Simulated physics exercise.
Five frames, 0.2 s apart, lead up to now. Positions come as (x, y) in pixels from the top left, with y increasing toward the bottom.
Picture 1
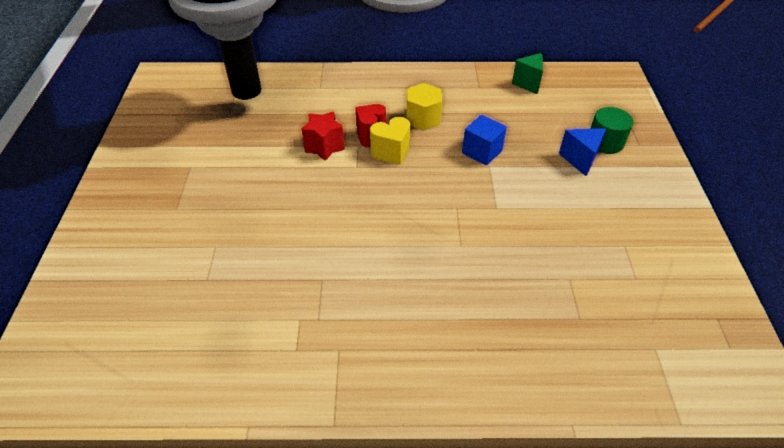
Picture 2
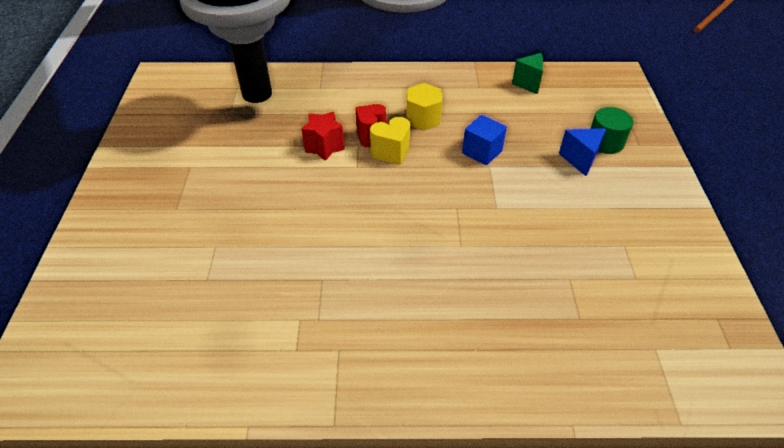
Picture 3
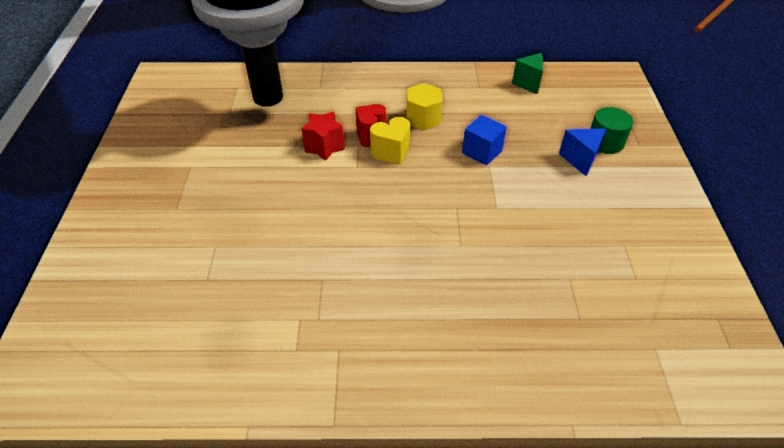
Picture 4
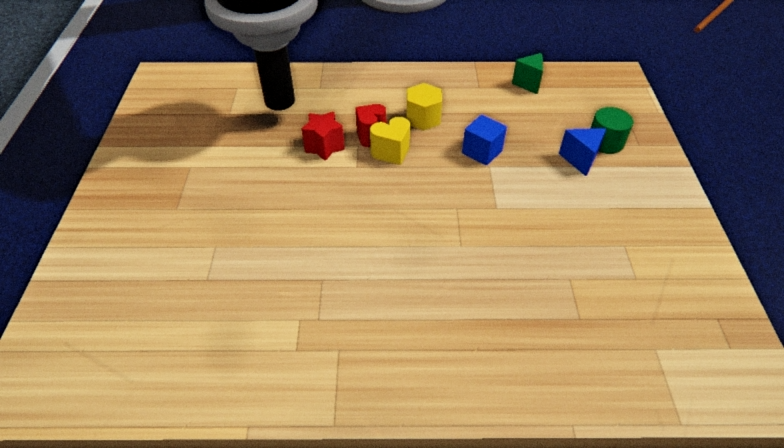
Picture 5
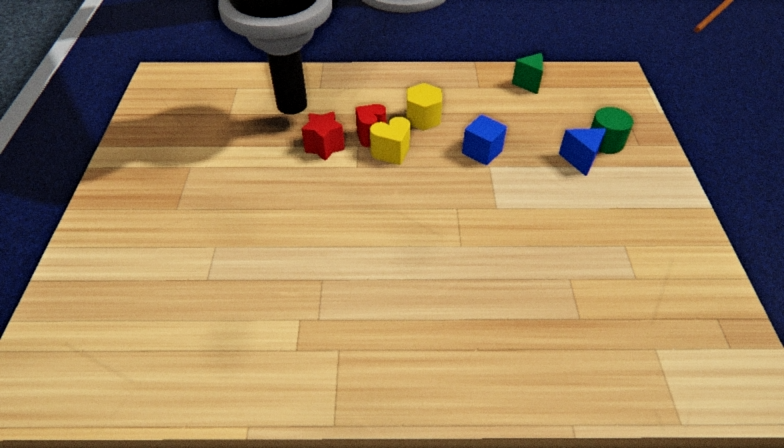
On a wooden tabletop, a black cylindrical tool moves slowly right toward a red star block while the colourful blocks stay still.
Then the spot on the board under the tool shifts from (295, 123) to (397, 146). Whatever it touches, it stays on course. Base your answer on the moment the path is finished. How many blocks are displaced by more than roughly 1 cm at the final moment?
Blocks moved: Three or more.
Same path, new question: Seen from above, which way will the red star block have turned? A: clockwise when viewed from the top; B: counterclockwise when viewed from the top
My pick is A.
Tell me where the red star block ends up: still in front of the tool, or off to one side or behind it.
My guess is it ends up beside or behind the tool.
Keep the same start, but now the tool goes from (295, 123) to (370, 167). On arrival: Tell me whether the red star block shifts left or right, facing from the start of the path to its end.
Sideways shift: Right.
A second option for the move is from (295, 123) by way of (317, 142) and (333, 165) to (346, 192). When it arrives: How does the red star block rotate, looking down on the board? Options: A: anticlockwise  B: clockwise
The answer is A.
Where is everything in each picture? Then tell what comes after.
The first frame shows tip of the tool (247, 91), middles of tops, red star block (322, 123), red heart (370, 112), yellow heart (392, 128), yellow six-sided block (424, 94).
The second frame shows tool (257, 95), nothing pushed.
The third frame shows tool (268, 98), nothing pushed.
The fourth frame shows tool (280, 102), nothing pushed.
The fifth frame shows tool (292, 106), red star block (322, 123), red heart (370, 112), yellow heart (392, 128), yellow six-sided block (424, 94).
The first path, step by step. One third of the way, tool (327, 114); red star block (325, 126).
Two thirds of the way, tool (361, 121); red star block (332, 130), turned 35° clockwise; red heart (390, 114), turned 15° clockwise; yellow heart (396, 131).
At the end, tool (397, 129); red star block (332, 130), turned 35° clockwise; red heart (424, 116), turned 15° anticlockwise; yellow heart (421, 141), turned 40° clockwise; yellow six-sided block unmoved.
